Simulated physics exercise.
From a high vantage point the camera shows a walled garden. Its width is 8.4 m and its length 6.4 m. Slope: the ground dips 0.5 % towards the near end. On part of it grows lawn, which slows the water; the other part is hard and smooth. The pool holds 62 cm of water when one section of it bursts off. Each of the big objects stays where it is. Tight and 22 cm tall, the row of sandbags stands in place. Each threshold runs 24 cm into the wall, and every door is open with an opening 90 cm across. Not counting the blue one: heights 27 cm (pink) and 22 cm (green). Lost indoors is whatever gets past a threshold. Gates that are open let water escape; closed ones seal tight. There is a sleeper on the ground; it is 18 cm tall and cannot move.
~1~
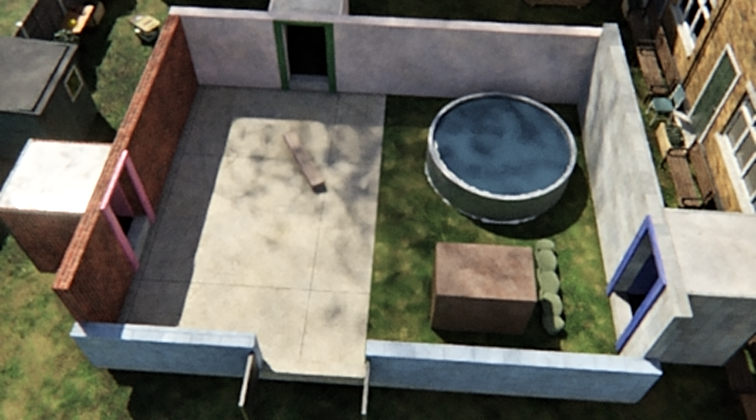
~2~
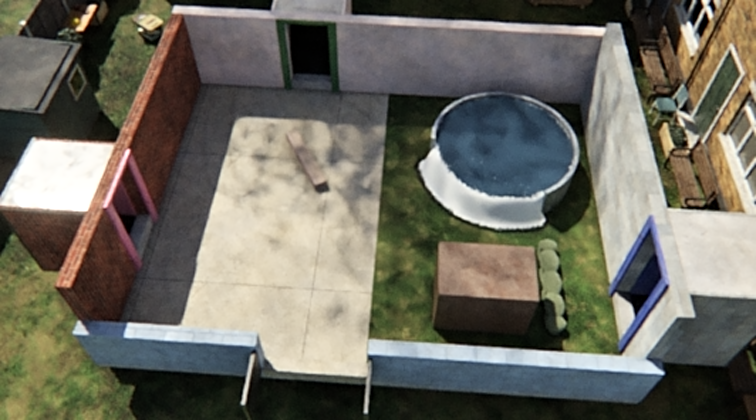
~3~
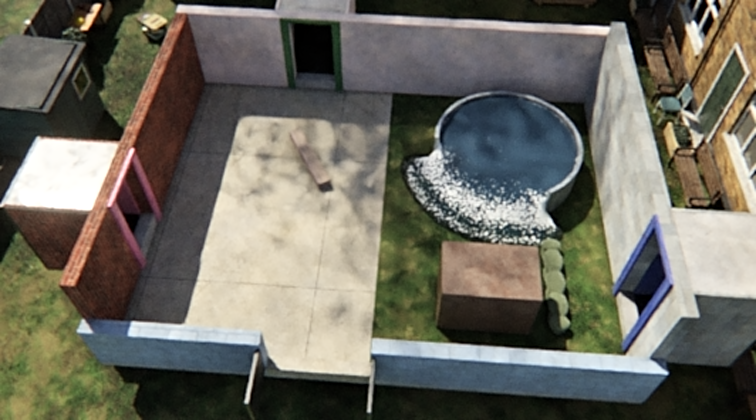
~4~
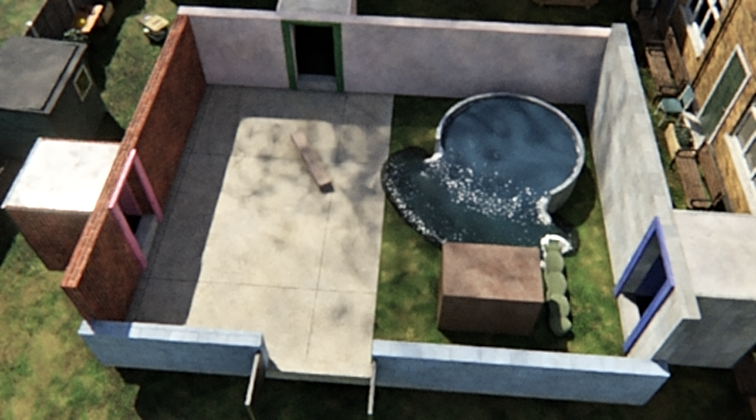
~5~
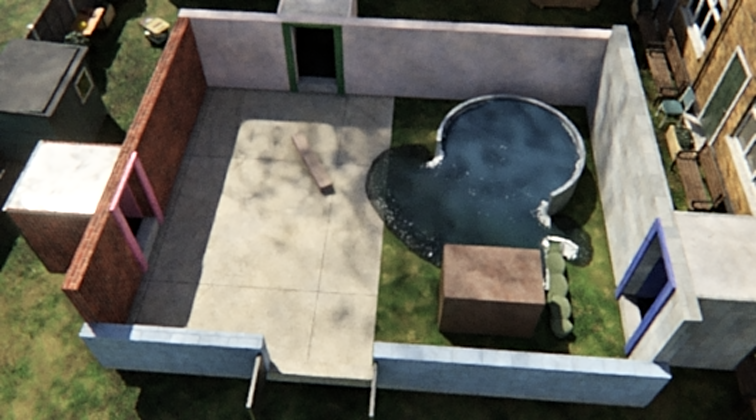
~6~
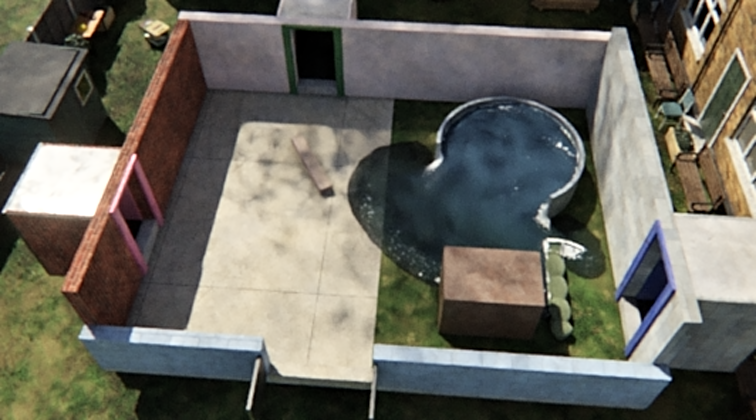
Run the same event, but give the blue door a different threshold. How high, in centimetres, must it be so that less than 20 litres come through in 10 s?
It must be about 6.5 cm high.
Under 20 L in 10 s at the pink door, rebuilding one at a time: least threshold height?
Roughly 13.0 cm at the pink door.
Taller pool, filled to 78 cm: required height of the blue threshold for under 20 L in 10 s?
Around 9.0 cm high.
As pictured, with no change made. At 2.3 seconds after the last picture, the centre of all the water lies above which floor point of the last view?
The balance point sits at roughly (429, 237).
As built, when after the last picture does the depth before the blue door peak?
The level tops out around 5.5 s.
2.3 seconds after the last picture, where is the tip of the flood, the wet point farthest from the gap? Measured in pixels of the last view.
I'd put the front's tip around (135, 302).
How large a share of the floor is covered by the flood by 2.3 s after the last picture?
Roughly 70 percent.
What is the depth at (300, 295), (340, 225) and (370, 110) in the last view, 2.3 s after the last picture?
Close to 7, 9 and 0 cm deep.
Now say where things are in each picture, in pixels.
In the first frame, still water, 62 cm deep, in the pool at (501, 145); the blue door at (633, 289) is dry.
In the second frame, the front is at (538, 227), 0.3 m from the gap at (468, 203); 0.6 m2 of floor is wet, 62 cm left at the back.
In the third frame, the gap is at (471, 203), the front 0.7 m out at (550, 243); the back of the pool holds 62 cm.
In the fourth frame, the front is at a hidden place, 1.1 m from the gap at (472, 206); 4.2 m2 of floor is wet, 62 cm left at the back.
In the fifth frame, the front is at a hidden place, 1.5 m from the gap at (473, 208); 6.2 m2 of floor is wet, 62 cm left at the back.
In the sixth frame, the gap is at (472, 210), the front 1.9 m out at (548, 314); the back of the pool holds 57 cm; the blue door at (642, 294), 3.3 m from the gap, is still 1.1 m from the nearest water.
Then, 0.7 s after the last picture water covers 35 % of the floor, deepest (37 cm) near (477, 280); it has not reached the blue door.
Then, 2.3 s after the last picture water covers 70 % of the floor, deepest (26 cm) near (488, 280); 5 cm at the blue door, 0 litres in over its 19 cm threshold.
Then, 9.3 s after the last picture water covers 95 % of the floor, deepest (11 cm) near (223, 145); 8 cm at the blue door, 0 litres in over its 19 cm threshold.
At the blue door as built, the water peaked near 11 cm, 5.3 s after the last picture.
With a threshold of 6 cm, 29 litres would have come in within the 10 s; with 8 cm, 7 litres. So under 20 litres takes about 6.5 cm.
